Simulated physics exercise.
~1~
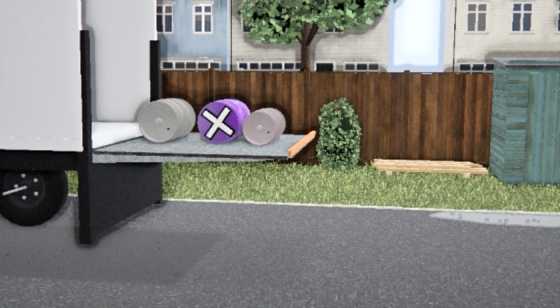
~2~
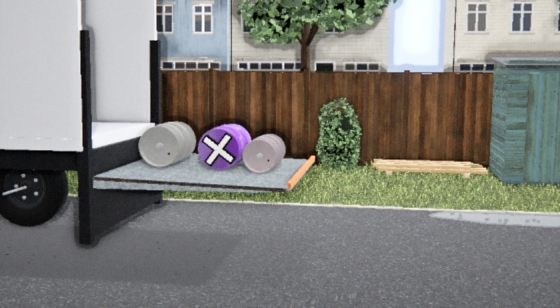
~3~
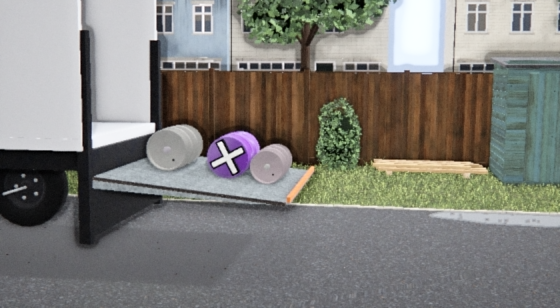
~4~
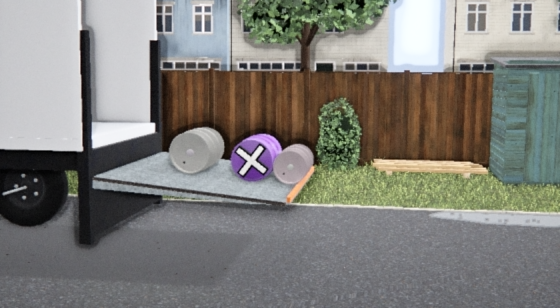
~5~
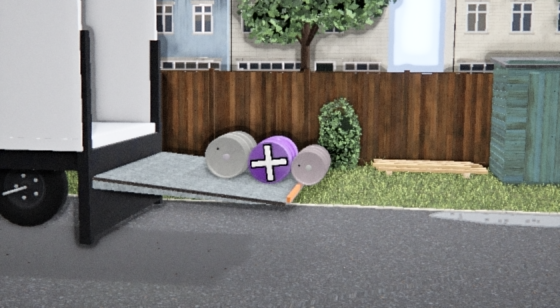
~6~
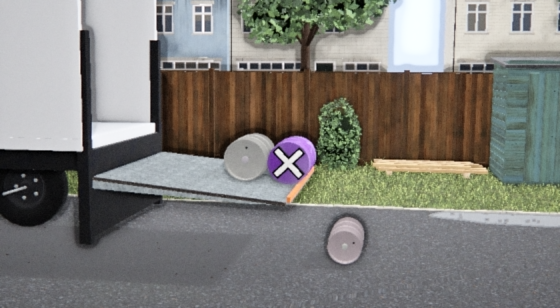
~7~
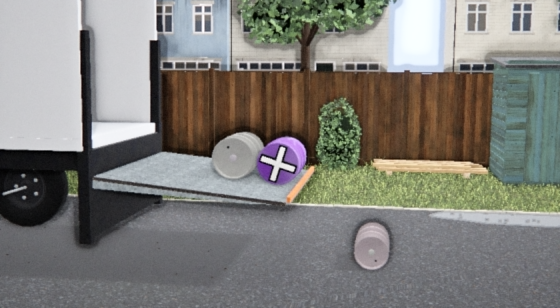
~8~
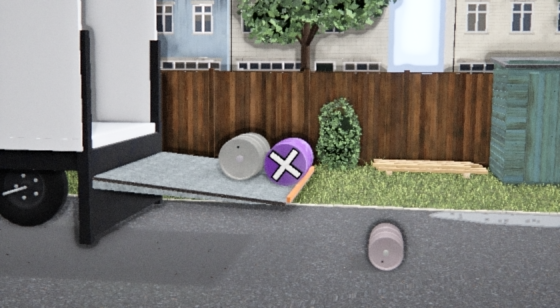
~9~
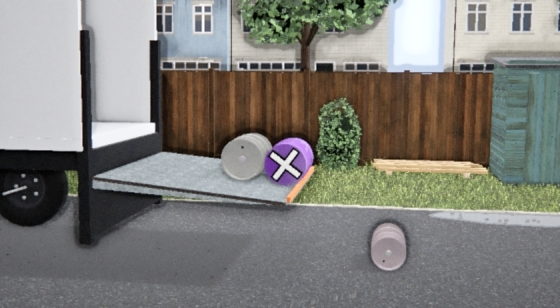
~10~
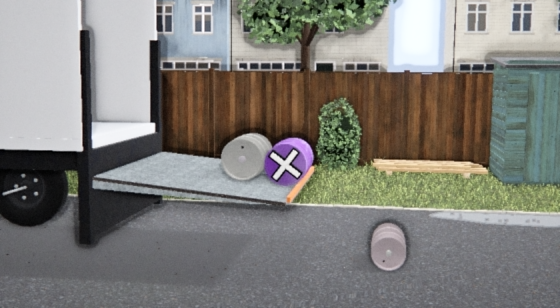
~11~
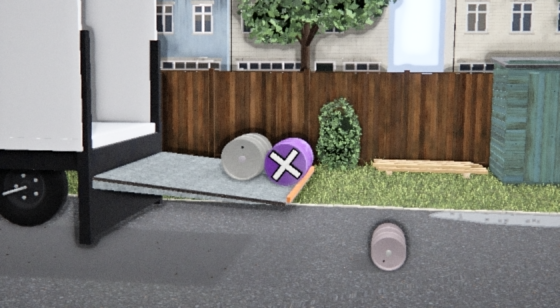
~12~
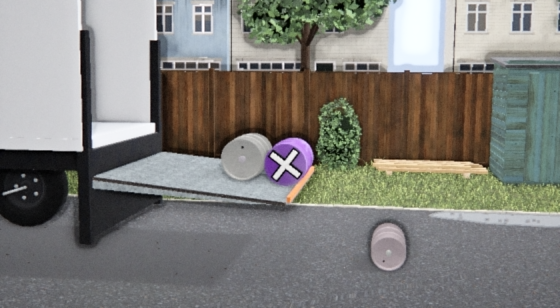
A purple keg with a white cross sits between a larger grey keg on its left and a smaller pinkish-grey one on its right, on a lift plate behind a truck. The scene is viewed from the side across a road, with grass, a brown wooden fence and houses behind. The plate lowers and tilts down to the right, and all three kegs roll toward its orange edge flap. The smallest goes over and drops onto the road, while the purple keg rolls back slightly. Finally, the purple and grey kegs rest together against the flap, with the smallest lying still on the asphalt.
